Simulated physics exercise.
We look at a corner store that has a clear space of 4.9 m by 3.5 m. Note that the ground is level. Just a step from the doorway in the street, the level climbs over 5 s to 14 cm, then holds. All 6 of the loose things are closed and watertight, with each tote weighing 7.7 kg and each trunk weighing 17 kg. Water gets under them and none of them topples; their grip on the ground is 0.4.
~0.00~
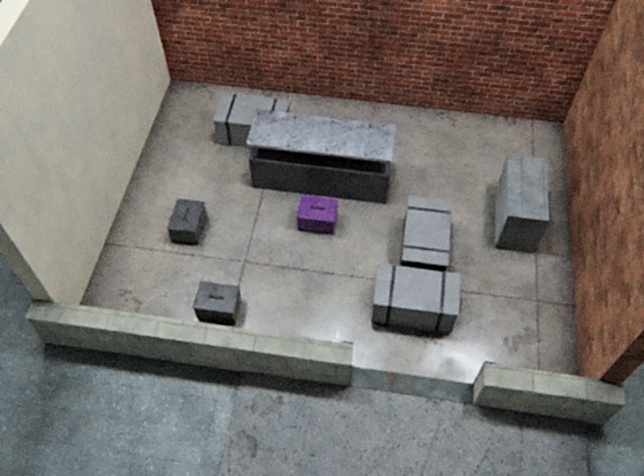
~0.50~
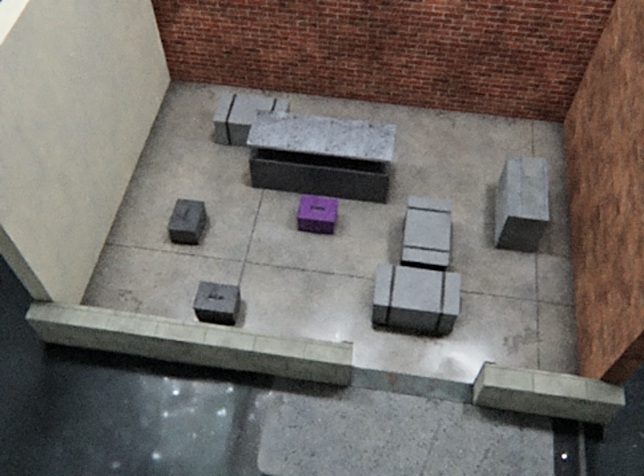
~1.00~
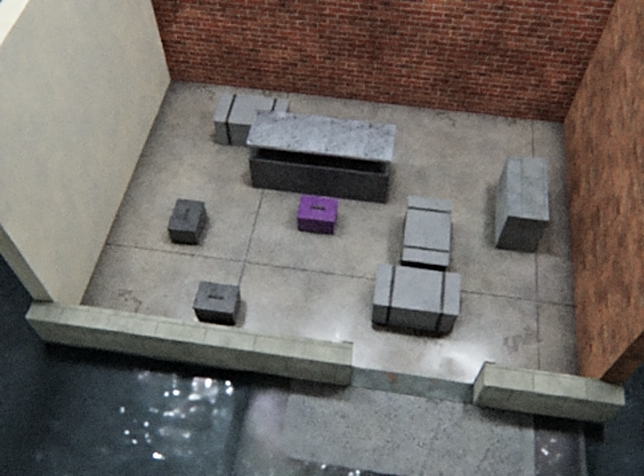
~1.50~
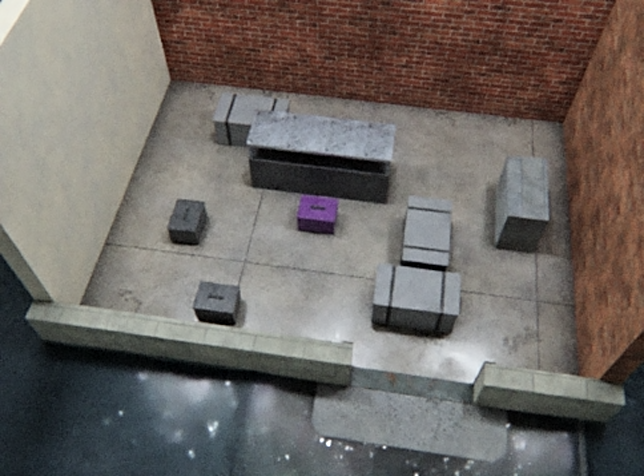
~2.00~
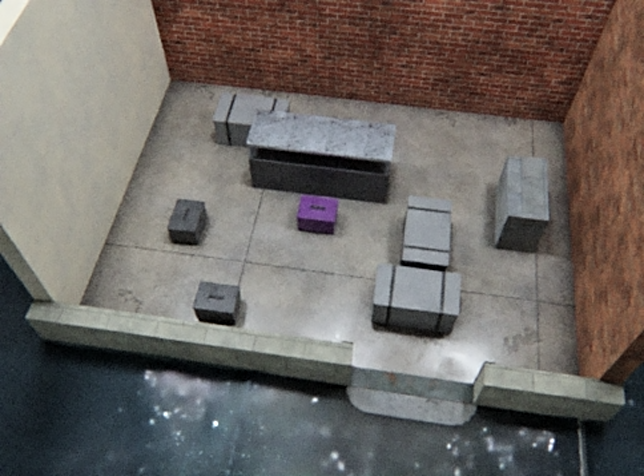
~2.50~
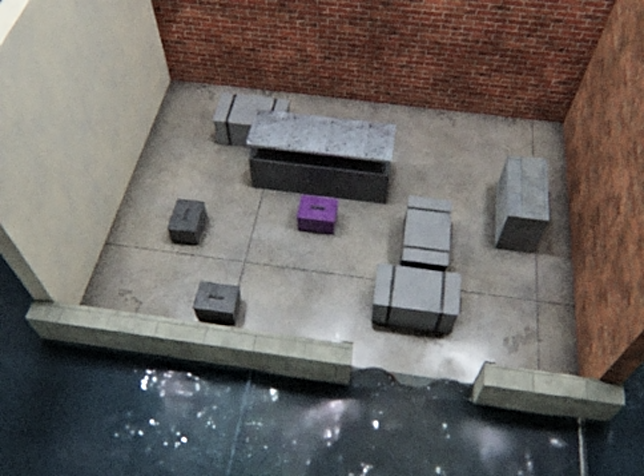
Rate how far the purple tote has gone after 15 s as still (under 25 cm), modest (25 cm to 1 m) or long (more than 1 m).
Long.
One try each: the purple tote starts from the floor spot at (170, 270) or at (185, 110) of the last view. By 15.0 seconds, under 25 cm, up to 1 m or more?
In that order: It remains where it is; it remains where it is.
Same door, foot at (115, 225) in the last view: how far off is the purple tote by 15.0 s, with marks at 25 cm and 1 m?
Note: Purple tote displaced a long way.
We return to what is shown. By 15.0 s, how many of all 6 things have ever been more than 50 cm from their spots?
4.
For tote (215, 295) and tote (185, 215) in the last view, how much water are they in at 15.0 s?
First roughly 4 cm, second roughly 6 cm.
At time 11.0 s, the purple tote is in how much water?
Near 7 cm deep.
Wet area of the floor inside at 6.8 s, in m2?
My estimate is roughly 8.0 m2.
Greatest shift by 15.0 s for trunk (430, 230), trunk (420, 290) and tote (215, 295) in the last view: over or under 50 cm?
Above, above, below.
After 3.5 s the purple tote is near (318, 208), 0.0 m from its start, aground; 0 afloat.
After 6.8 s the purple tote is near (318, 208), 0.0 m from its start, aground; 0 afloat.
After 11.0 s the purple tote is near (295, 190), 0.3 m from its start, afloat; 2 afloat.
After 15.0 s the purple tote is near (189, 175), 1.5 m from its start, afloat; 5 afloat.
